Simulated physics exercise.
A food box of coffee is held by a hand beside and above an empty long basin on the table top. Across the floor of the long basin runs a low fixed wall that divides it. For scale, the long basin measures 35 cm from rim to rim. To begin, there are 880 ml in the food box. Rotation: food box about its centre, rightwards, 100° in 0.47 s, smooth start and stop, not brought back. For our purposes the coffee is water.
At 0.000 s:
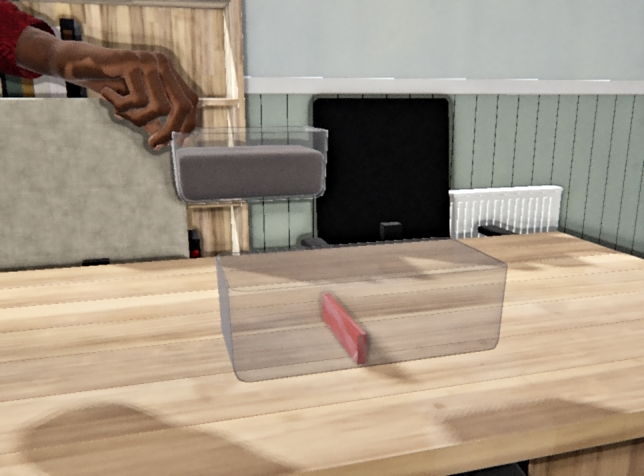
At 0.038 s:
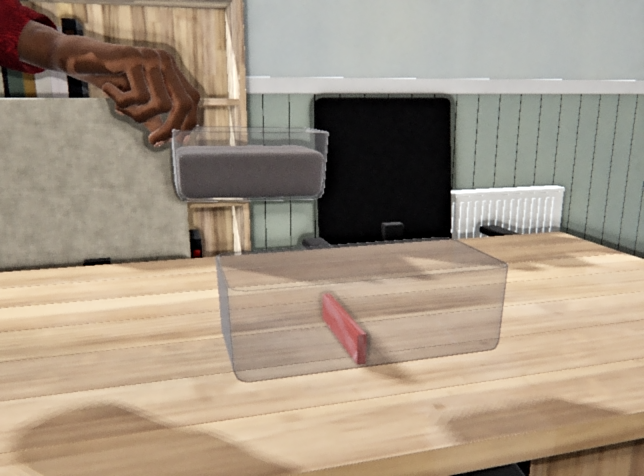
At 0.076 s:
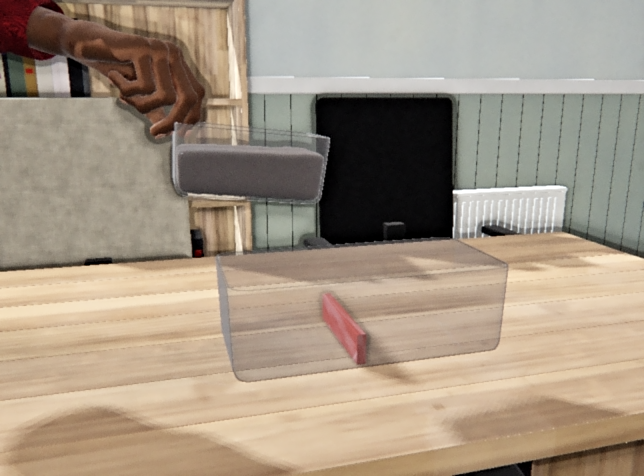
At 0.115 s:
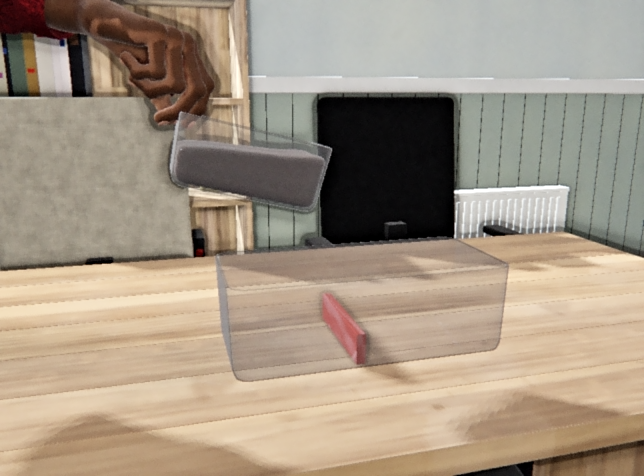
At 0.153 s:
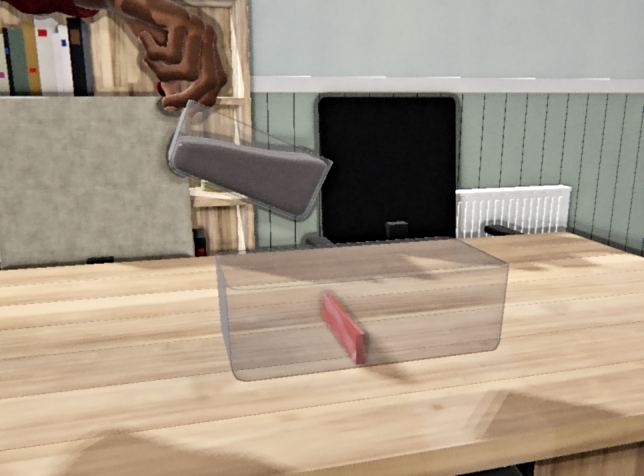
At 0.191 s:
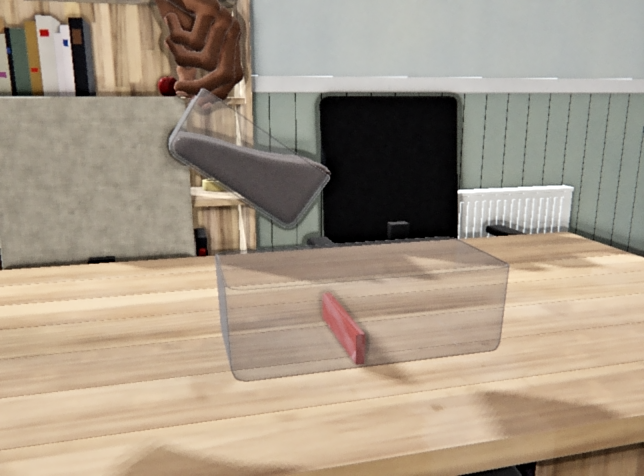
In a room with pale green panelling, a black chair, a white radiator and a shelf of books, a still camera looks slightly down across a light wooden table. A long, clear, empty basin with a small red bar showing through it sits on the tabletop, below a clear box of dark grey contents. Beside the box, a red-sleeved hand rises and shifts right as the box tilts rightward, slowly then faster, its contents slanting inside.
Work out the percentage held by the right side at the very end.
I would put it at 53 per cent.
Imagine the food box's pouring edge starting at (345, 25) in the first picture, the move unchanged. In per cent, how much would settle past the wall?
Then I'd expect something near 75 per cent.
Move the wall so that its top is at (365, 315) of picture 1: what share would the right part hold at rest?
That would be about 25 in a hundred, I'd say.
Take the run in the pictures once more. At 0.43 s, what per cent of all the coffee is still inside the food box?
Close to 18 percent of the liquid remains at that time.
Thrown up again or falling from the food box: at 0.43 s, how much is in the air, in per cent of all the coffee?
I'd put it at about 42 percent.
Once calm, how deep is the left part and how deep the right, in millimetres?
Around 16 mm deep on the left, around 16 mm deep on the right.
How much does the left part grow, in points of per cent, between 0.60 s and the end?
That amounts to roughly 12 per cent of the whole.
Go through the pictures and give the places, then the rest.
In the first frame, it leans 0°; its right rim is at (316, 131); the coffee meets the walls at (176, 153) and (313, 149); the long basin's rim runs from (222, 273) to (478, 252); the wall's top is at (343, 313).
In the second frame, it leans 2°; its right rim is at (317, 132); the coffee meets the walls at (176, 152) and (313, 150).
In the third frame, it leans 6°; its right rim is at (319, 138); the coffee meets the walls at (177, 149) and (314, 152).
In the fourth frame, it leans 14°; its right rim is at (320, 147); the coffee meets the walls at (177, 145) and (315, 155).
In the fifth frame, it leans 24°; its right rim is at (321, 160); the coffee meets the walls at (175, 142) and (317, 158).
In the sixth frame, it leans 36°; its right rim is at (319, 174); the coffee meets the walls at (175, 135) and (312, 160); 2 per cent is over the edge.
Then, 0.43 s in, the tilt is 98° and 17 per cent is still to pour, 11 is left of the wall and 30 right of it.
Then, 0.60 s in, the tilt is 100° and 5 per cent is still to pour, 30 is left of the wall and 57 right of it.
Then, 0.77 s in, the tilt is 100° and 1 per cent is still to pour, 37 is left of the wall and 47 right of it.
Then, 0.97 s in, the tilt is 100° and 0 per cent is still to pour, 40 is left of the wall and 56 right of it.
Finally, 43 per cent lies left of the wall, 53 right of it and 4 outside.
